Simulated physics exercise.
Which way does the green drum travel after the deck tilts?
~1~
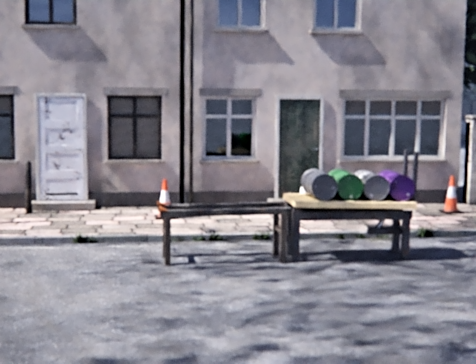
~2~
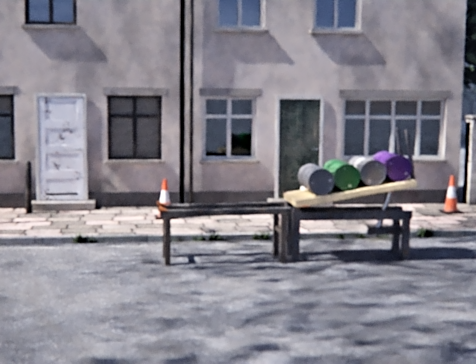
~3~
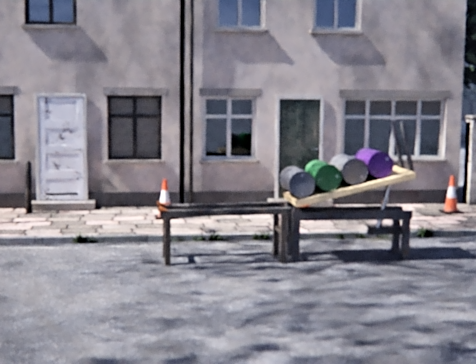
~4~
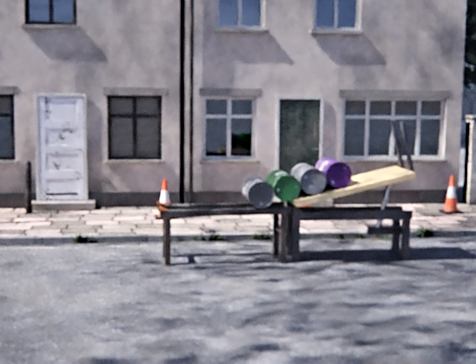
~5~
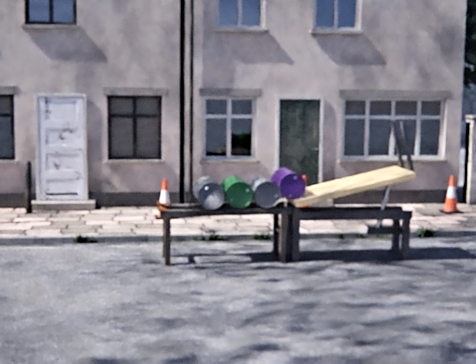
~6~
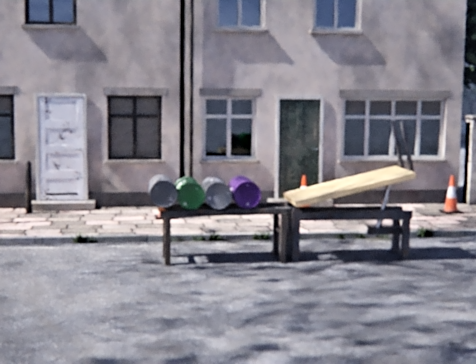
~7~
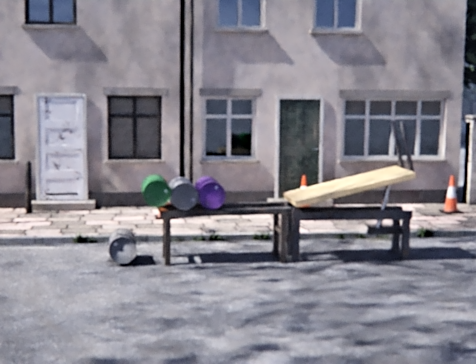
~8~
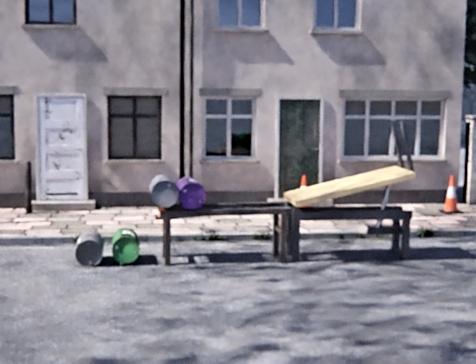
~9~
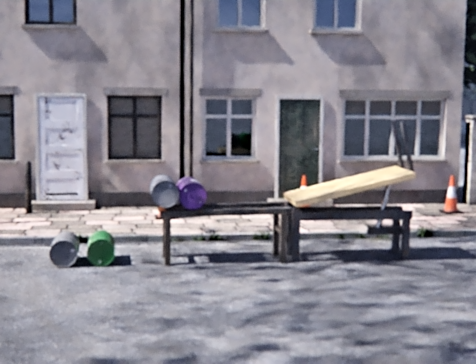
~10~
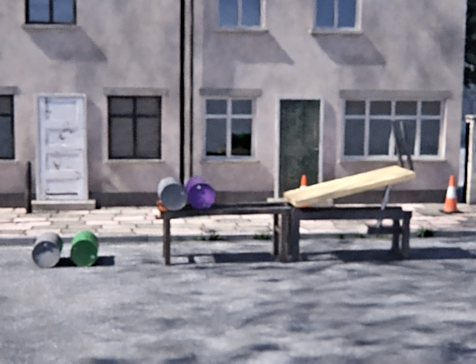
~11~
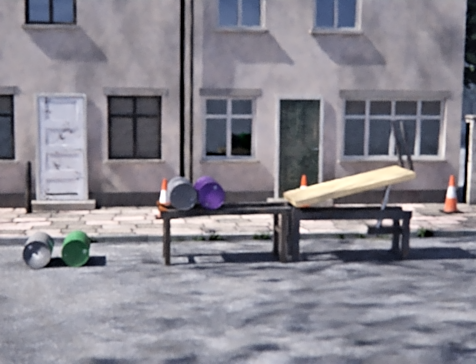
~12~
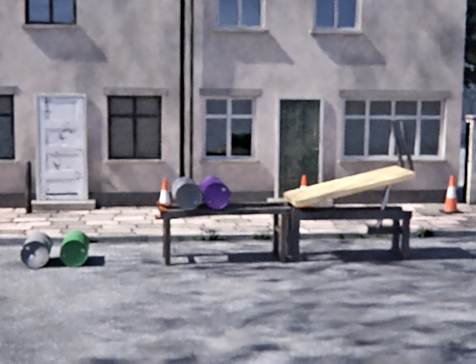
It travels to the left, rolling off the deck and along the rack before dropping to the ground.
